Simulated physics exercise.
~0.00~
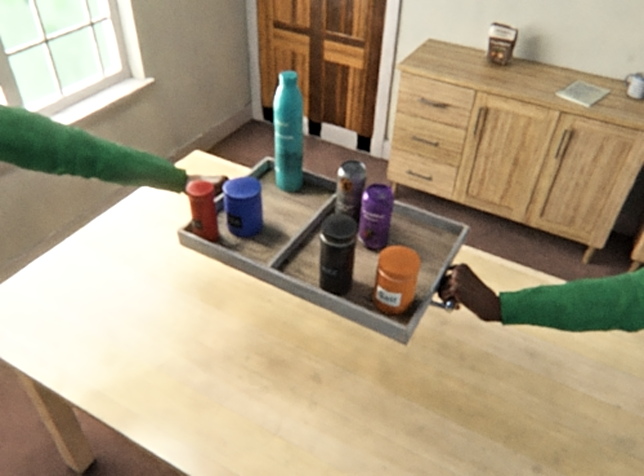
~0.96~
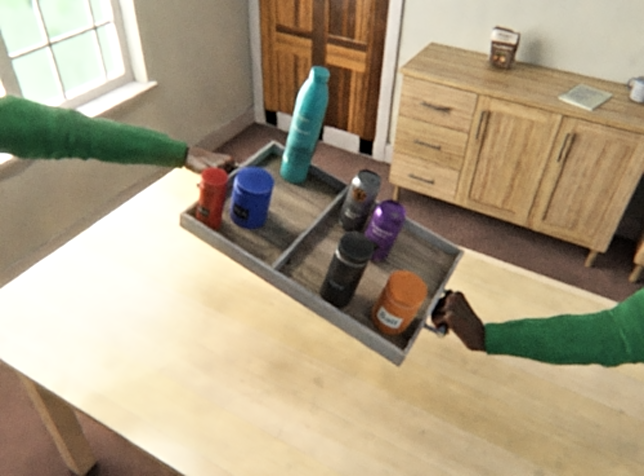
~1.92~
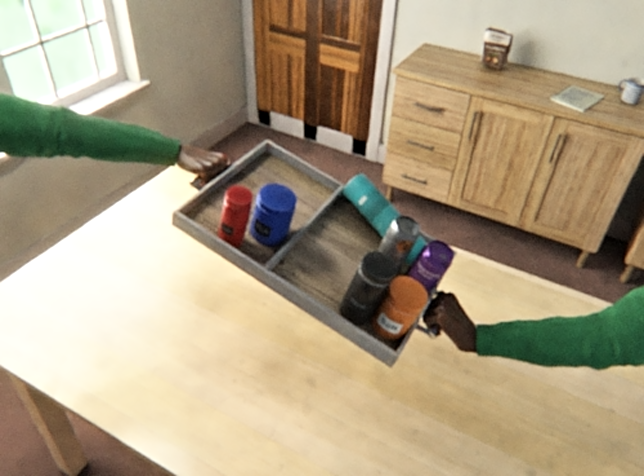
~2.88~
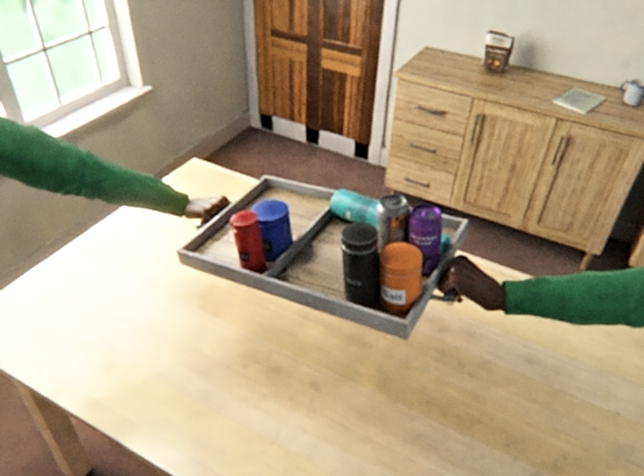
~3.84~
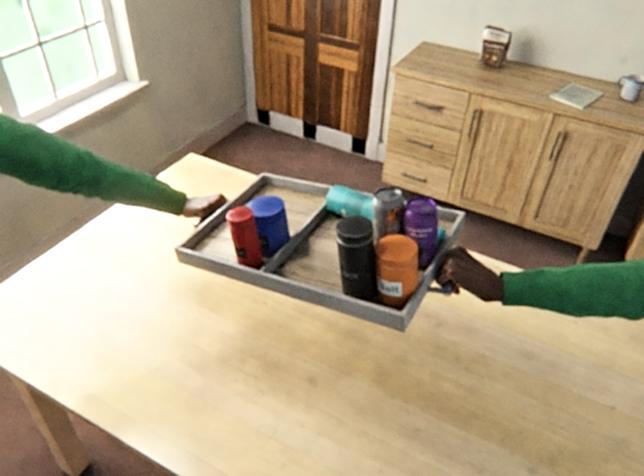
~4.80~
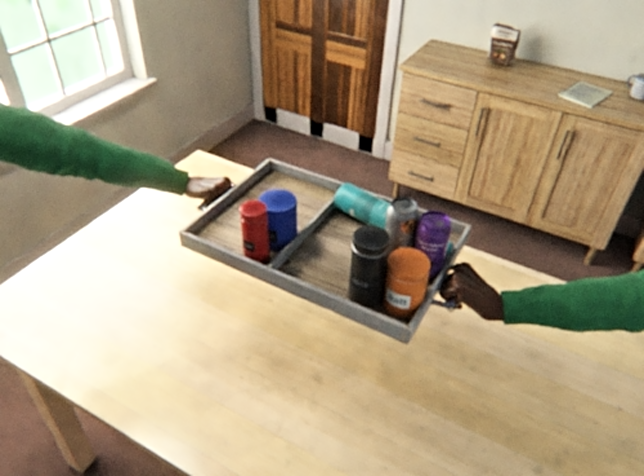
Two green-sleeved arms hold a grey divided tray above a pale wooden table, in a room seen from slightly above, with a window at left and a wooden door and sideboard behind. On the tray stand a red shaker and blue jar at left, a tall turquoise bottle at the back, and grey, purple, black and orange containers at right. The hands tip the tray down to the right, and the turquoise bottle leans, then topples. The other containers slide rightward but stay up. The hands level the tray, tilting it slightly afterwards, and the bottle remains lying at the back.
